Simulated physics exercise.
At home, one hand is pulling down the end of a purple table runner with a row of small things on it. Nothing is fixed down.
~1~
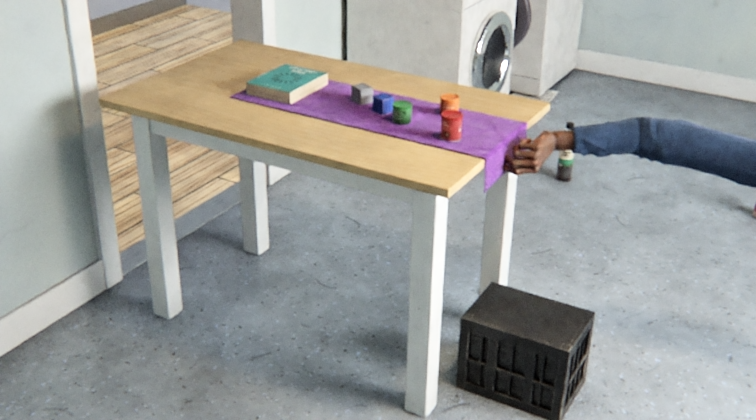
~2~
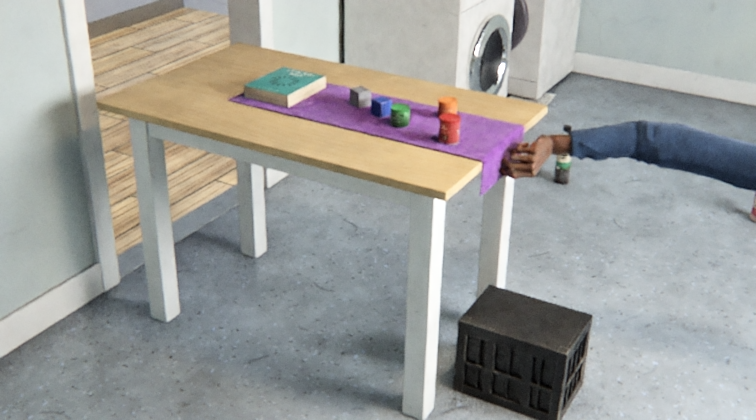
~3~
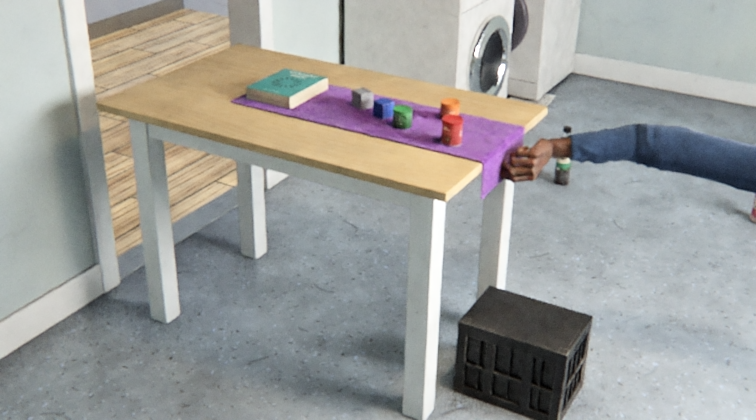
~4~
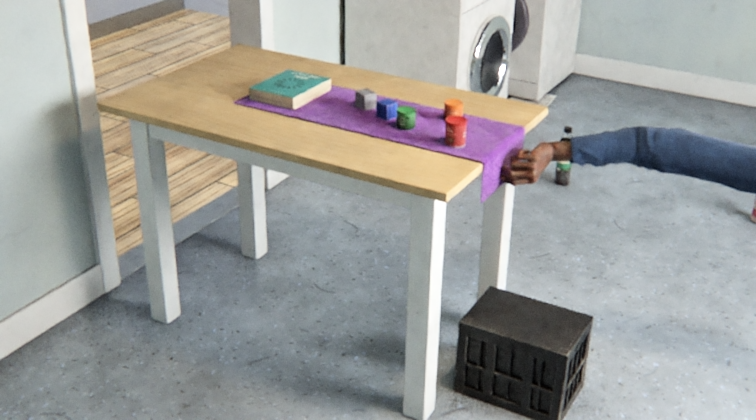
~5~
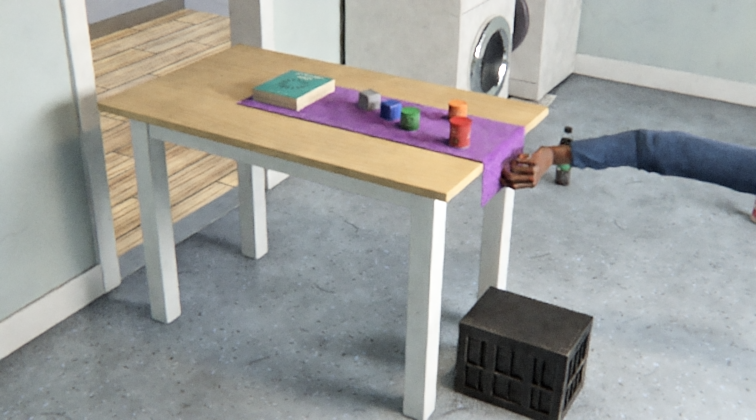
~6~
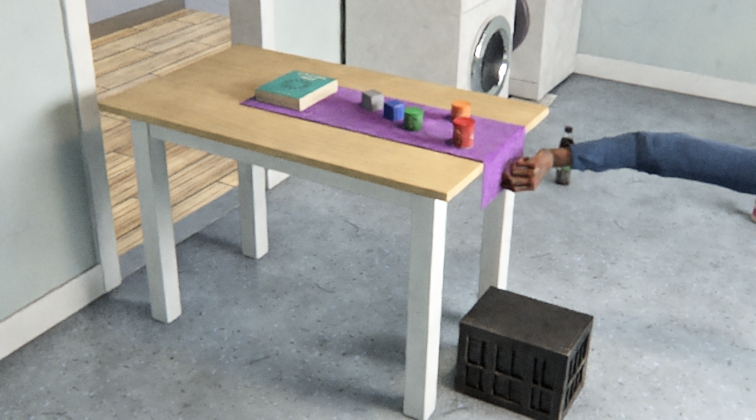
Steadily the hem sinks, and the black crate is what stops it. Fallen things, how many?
Off the edge: Four.
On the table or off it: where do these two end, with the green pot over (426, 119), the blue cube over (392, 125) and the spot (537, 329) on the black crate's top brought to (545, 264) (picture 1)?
Green pot: Safe; blue cube: Safe.
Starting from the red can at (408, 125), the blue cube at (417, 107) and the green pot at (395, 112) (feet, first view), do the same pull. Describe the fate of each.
In the end the red can is no longer up there, the blue cube is no longer up there and the green pot is no longer up there.
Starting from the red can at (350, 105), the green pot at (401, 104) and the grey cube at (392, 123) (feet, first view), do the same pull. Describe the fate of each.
Short version: Red can stays, green pot drops, grey cube drops.
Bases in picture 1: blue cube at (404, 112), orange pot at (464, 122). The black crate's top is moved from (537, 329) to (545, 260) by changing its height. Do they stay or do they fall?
As for the blue cube, it stays in place; as for the orange pot, it leaves the top.
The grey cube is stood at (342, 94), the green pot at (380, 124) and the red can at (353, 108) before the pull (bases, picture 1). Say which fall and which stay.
The grey cube? It stays where it is. The green pot tips off, and the red can stays where it is.
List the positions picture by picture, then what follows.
In the first frame, hem (484, 193); red can (452, 114); orange pot (450, 97); green pot (402, 104); blue cube (384, 96); grey cube (362, 86); top of the crate (537, 329).
In the second frame, hem (480, 196); red can (450, 117).
In the third frame, hem (481, 200); orange pot (450, 101).
In the fourth frame, hem (481, 204); green pot (406, 109); top of the crate (536, 334).
In the fifth frame, hem (481, 208); blue cube (391, 102).
In the sixth frame, hem (481, 210); red can (464, 121); orange pot (461, 103); green pot (414, 111); blue cube (394, 103); grey cube (373, 93).
A little later, hem near (501, 228); red can gone.
Next, hem near (498, 279); red can, orange pot and green pot gone.
Later still, hem on the crate; red can, orange pot, green pot and blue cube gone.
When it is over, hem on the crate; red can, orange pot, green pot and blue cube gone. It carries off four.
